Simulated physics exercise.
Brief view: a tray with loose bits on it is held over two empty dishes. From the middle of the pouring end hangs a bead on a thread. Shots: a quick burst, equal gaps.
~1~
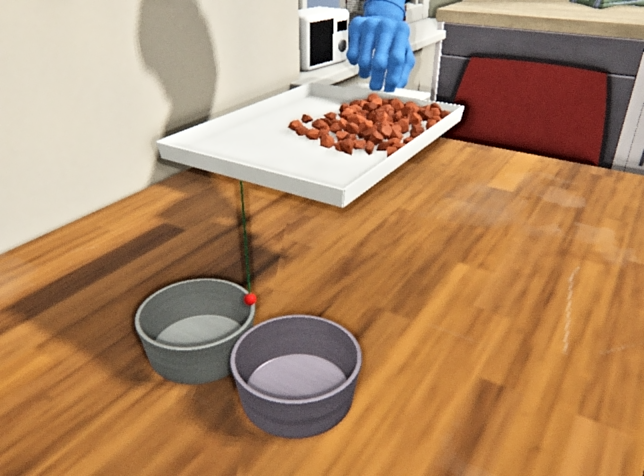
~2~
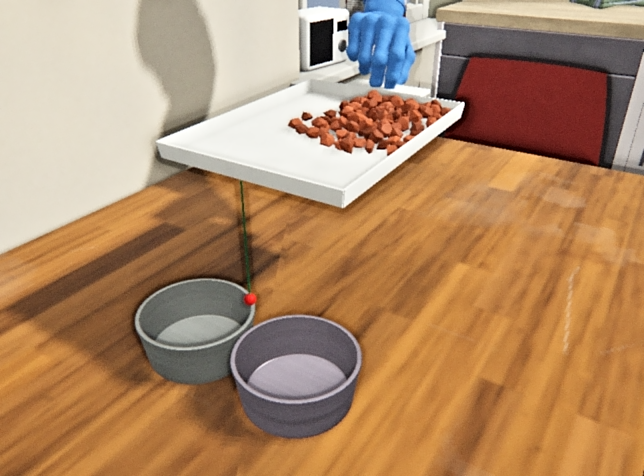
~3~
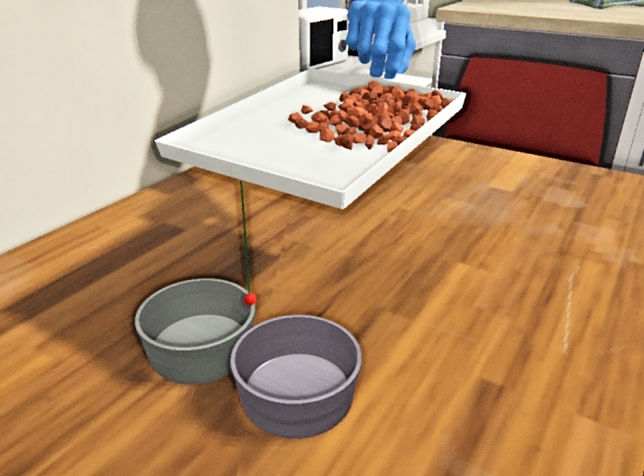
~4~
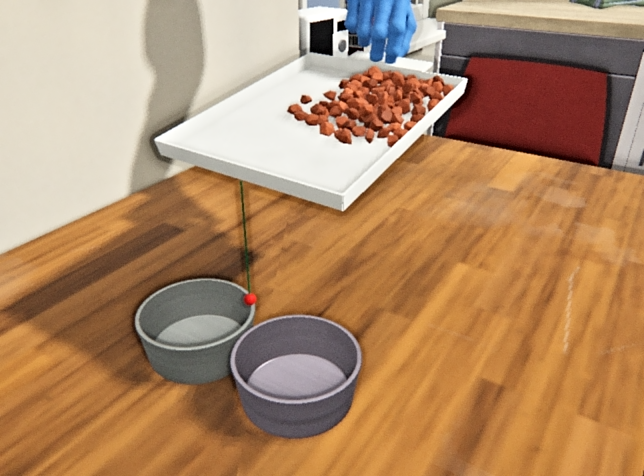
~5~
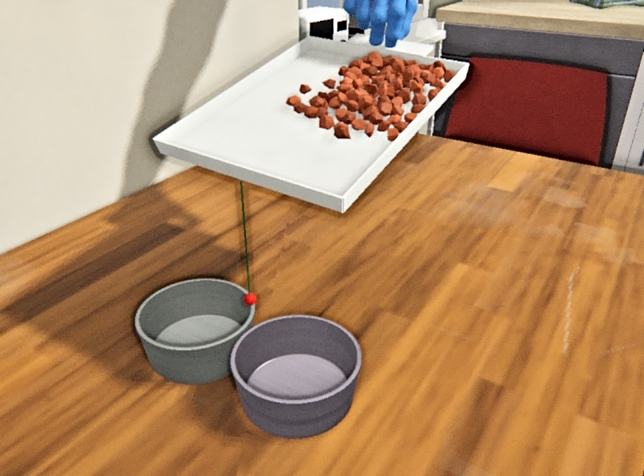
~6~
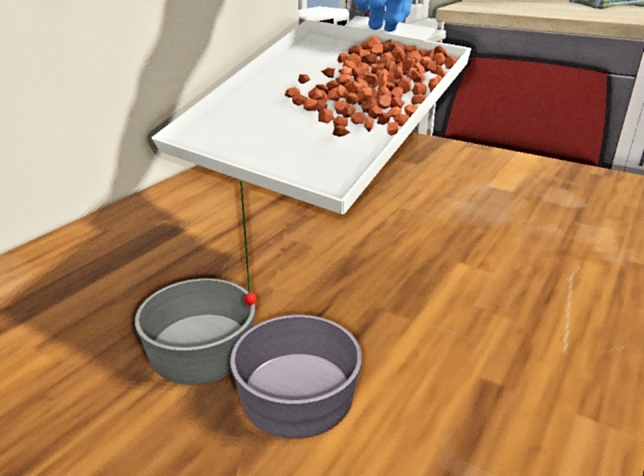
A blue-gloved hand is at the far edge of a white rectangular tray of reddish-brown chunks, above a wooden table seen from slightly above, with a red chair and pale wall behind. Below the tray sit two empty round dishes, greenish-grey at left and purplish-grey at right, beside a red bead on a dark thread. The tray's far end rises steadily, its near edge tilting slightly down to the right, while the camera stays still.
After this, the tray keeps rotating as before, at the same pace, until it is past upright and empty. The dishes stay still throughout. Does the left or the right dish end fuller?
The right-side dish receives more.
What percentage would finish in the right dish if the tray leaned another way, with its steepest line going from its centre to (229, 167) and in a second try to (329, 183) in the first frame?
For the first it's near 10 %, for the second near 70 %.
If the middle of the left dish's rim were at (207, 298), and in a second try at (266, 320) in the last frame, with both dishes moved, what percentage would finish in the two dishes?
First about 50, then 40 per cent.
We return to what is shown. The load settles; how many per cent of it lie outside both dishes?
I'd put it near 20 per cent of the load.
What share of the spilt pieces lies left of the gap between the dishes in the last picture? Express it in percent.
Estimate: Roughly 70 %.
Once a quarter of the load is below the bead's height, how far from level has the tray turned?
It sits at roughly 75°.
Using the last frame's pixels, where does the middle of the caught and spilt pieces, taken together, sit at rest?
Close to (288, 390) in the last picture.
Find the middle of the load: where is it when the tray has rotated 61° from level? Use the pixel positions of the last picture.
Around (297, 168).
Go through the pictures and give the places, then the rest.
Corners of the pouring end at (160, 141) and (343, 188), level; middle of the load at (372, 124), bits of crushed brick; left dish at (157, 358); right dish at (259, 411); bead on its thread at (250, 299), in the first frame.
Corners of the pouring end at (160, 141) and (343, 189), level; middle of the load at (372, 121), in the second frame.
Corners of the pouring end at (159, 140) and (343, 190), tipped barely, lowest at the right corner; middle of the load at (382, 107), in the third frame.
Corners of the pouring end at (158, 139) and (342, 193), tipped a little, lowest at the right corner; middle of the load at (382, 97), in the fourth frame.
Corners of the pouring end at (157, 138) and (342, 196), tipped a little, lowest at the right corner; middle of the load at (382, 86), in the fifth frame.
Corners of the pouring end at (156, 137) and (342, 198), tipped clearly, lowest at the right corner; middle of the load at (381, 75); left dish at (157, 358); right dish at (259, 411), in the sixth frame.
Soon, tray tipped steeply; most on the tray; a small part in the air.
A while on, tray tipped right over; about a quarter on the tray; about a third in the right dish; a stray few in the left dish; about a quarter outside both; a small part in the air.
Towards the end, tray tipped past a quarter turn; about two thirds in the right dish; a small part in the left dish; about a quarter outside both.
Finally, tray tipped past a quarter turn; about two thirds in the right dish; a small part in the left dish; about a quarter outside both.
